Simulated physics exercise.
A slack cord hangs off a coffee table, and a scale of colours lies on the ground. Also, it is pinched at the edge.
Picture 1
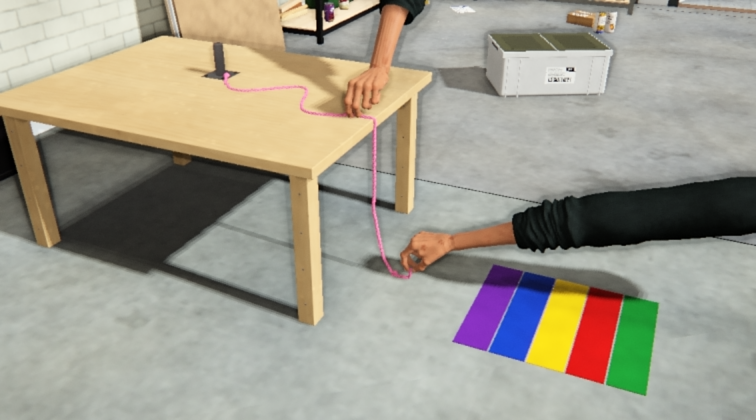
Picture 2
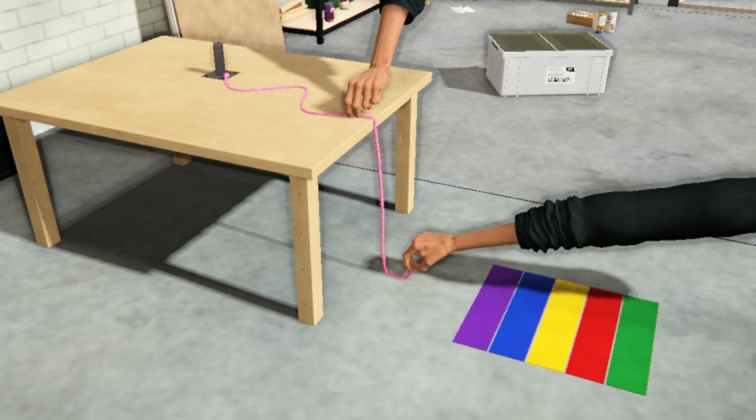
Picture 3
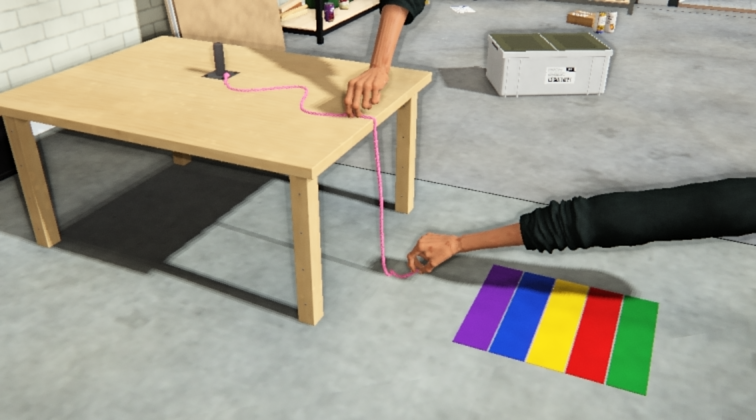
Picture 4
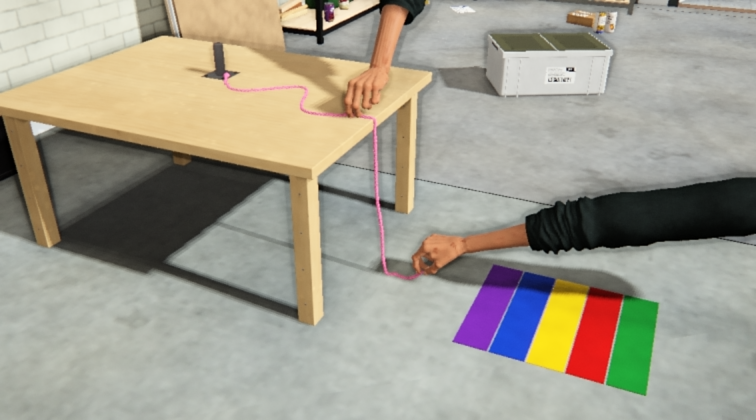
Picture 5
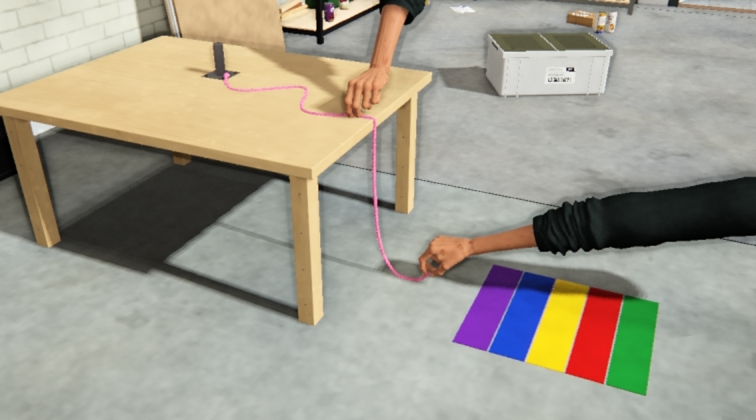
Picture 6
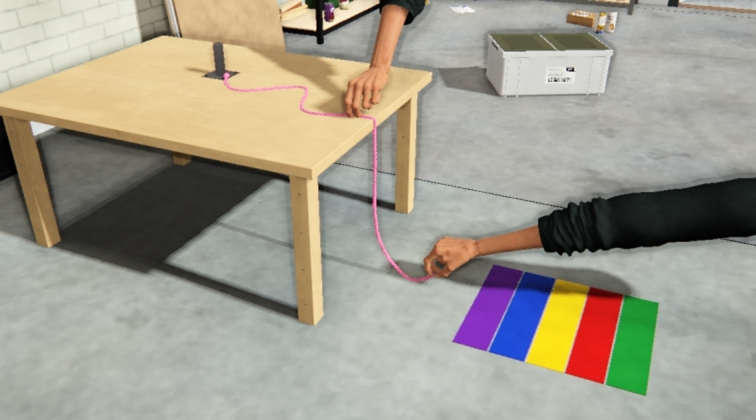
A dark-sleeved arm reaching in from the right slowly draws the lower end of a pink cord a short way rightward near the grey floor of a workshop-like room, seen from slightly above. The cord runs from a dark stand across a pale wooden table, beside a purple, blue, yellow, red and green chart. Another hand pins it at the table's edge while its hanging part shifts and curves, the camera still.
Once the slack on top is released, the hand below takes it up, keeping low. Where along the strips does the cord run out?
Over the red strip.
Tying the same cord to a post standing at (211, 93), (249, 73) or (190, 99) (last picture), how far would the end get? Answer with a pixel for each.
Places per try: (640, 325); (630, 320); (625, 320).
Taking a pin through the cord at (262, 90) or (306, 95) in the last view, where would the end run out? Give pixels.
Taking the tries in turn, you get (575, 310) and then (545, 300).
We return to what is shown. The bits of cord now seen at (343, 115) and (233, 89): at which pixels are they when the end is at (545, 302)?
They move to (386, 150) and (260, 84) respectively.
Soon after, end near (545, 302); over blue.
After that, end near (580, 310); over yellow.
At the stop, end near (600, 315); over red. Over red.
